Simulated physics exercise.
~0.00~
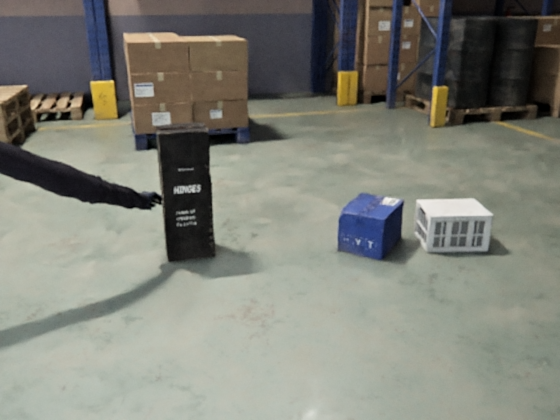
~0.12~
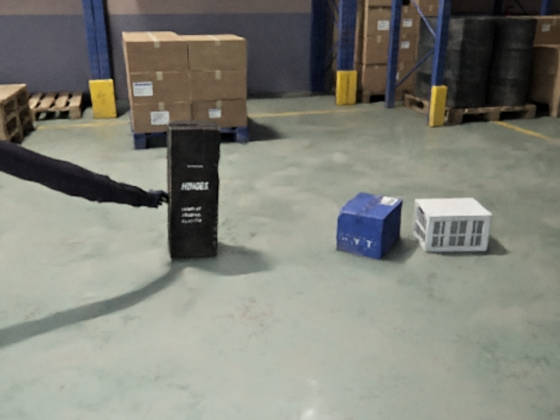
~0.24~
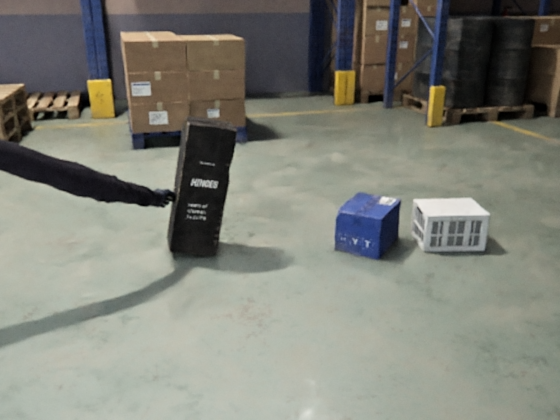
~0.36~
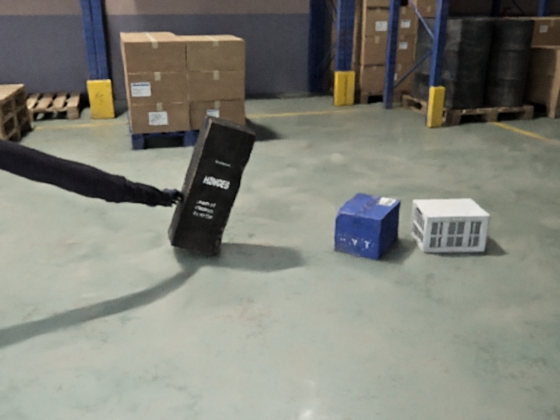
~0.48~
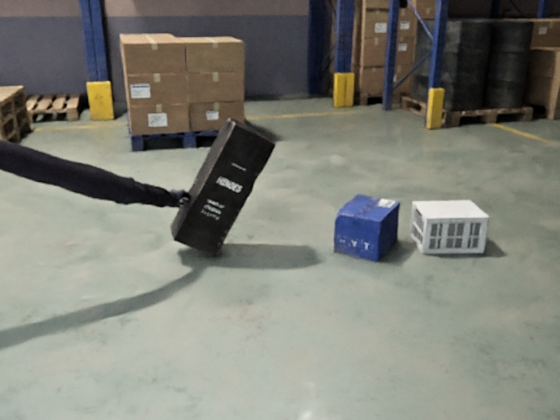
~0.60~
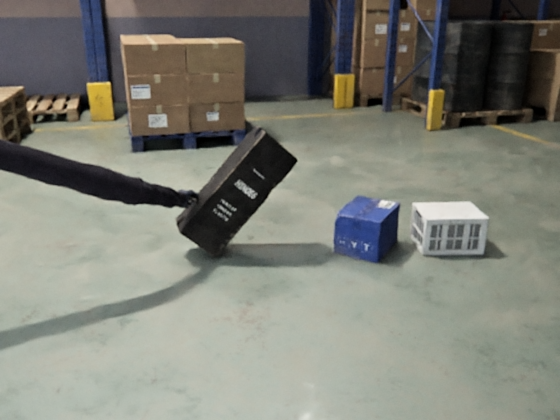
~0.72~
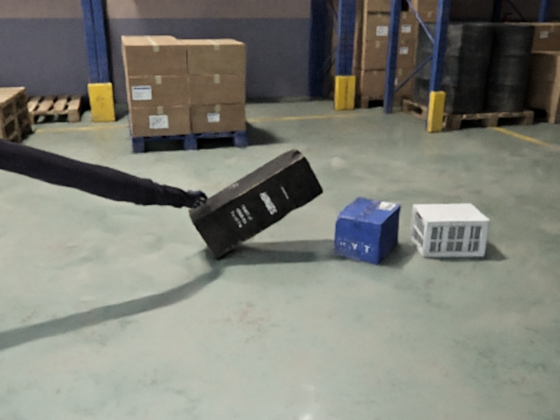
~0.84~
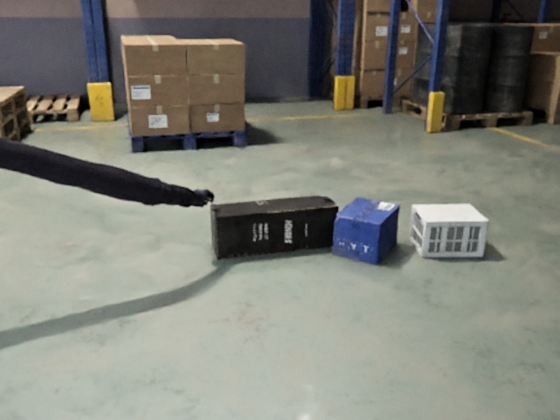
On the smooth, pale green floor of a dim warehouse, seen from the front by a slightly swaying camera, a tall black box with white lettering stands left of centre. A small blue box and a white crate sit to its right, with stacked cartons and racking behind. A dark-sleeved arm reaches in from the left and pushes the black box with its fingertip. The box shifts slightly right, then leans further and further over. It drops onto its side and ends lying beside the blue box, while the blue box and crate stay in place.
